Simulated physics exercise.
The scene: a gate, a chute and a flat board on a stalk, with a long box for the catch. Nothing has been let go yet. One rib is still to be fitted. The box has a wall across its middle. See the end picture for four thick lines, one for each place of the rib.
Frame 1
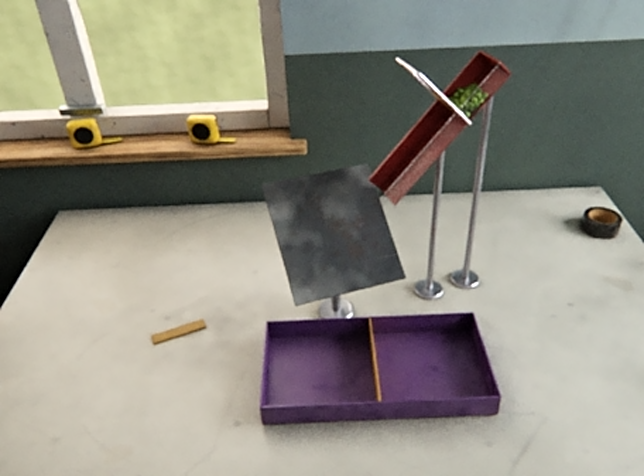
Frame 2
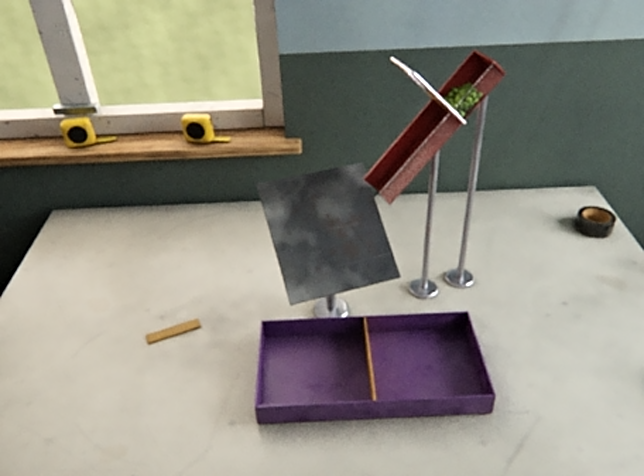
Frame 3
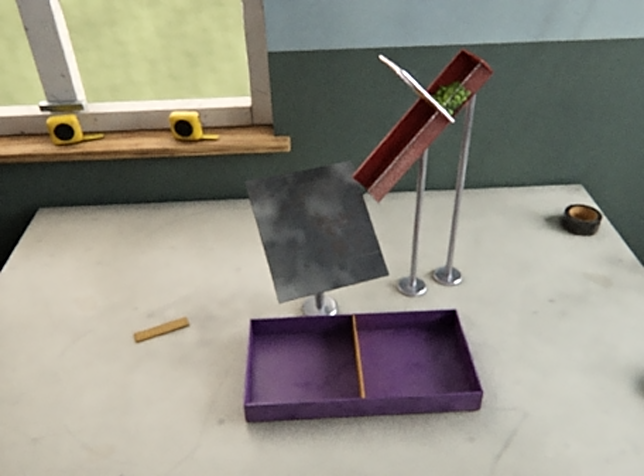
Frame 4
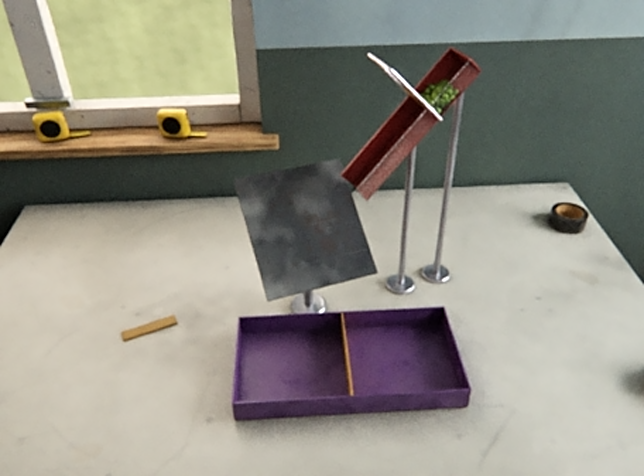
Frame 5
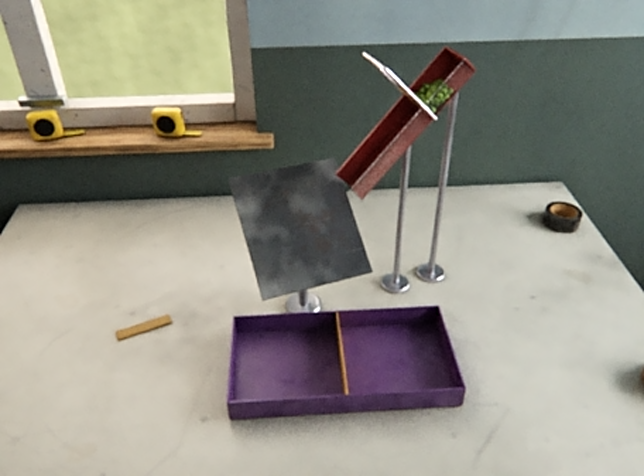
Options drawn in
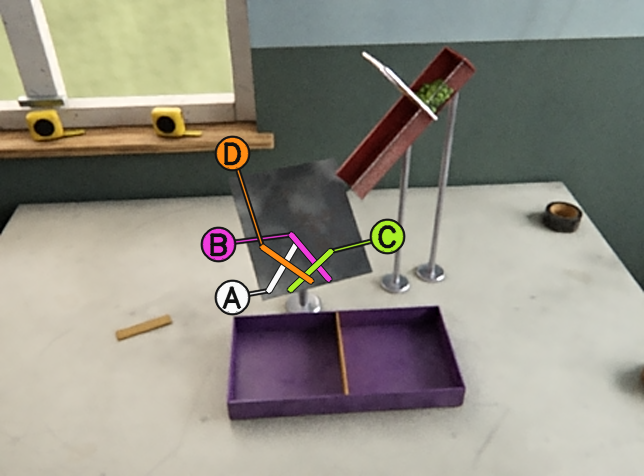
Purple divided box sitting below a tilted dark board and a red chute holding green bits, everything drifting left together in view.
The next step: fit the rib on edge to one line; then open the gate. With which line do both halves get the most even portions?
I would pick line D.
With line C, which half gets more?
More lands on the left.
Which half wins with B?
Right.
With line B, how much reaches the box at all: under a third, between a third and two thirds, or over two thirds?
It is over two thirds.
On the marked copy, line A from (297, 242) to (269, 290); line B from (291, 234) to (328, 279); line C from (330, 251) to (290, 289); line D from (262, 247) to (310, 281).
Choosing A, of what is caught, nearly all in the left half, a stray few in the right.
Choosing B, of what is caught, a small part in the left half, most in the right.
Choosing C, of what is caught, nearly all in the left half, a small part in the right.
Choosing D, of what is caught, about half in the left half, about half in the right.
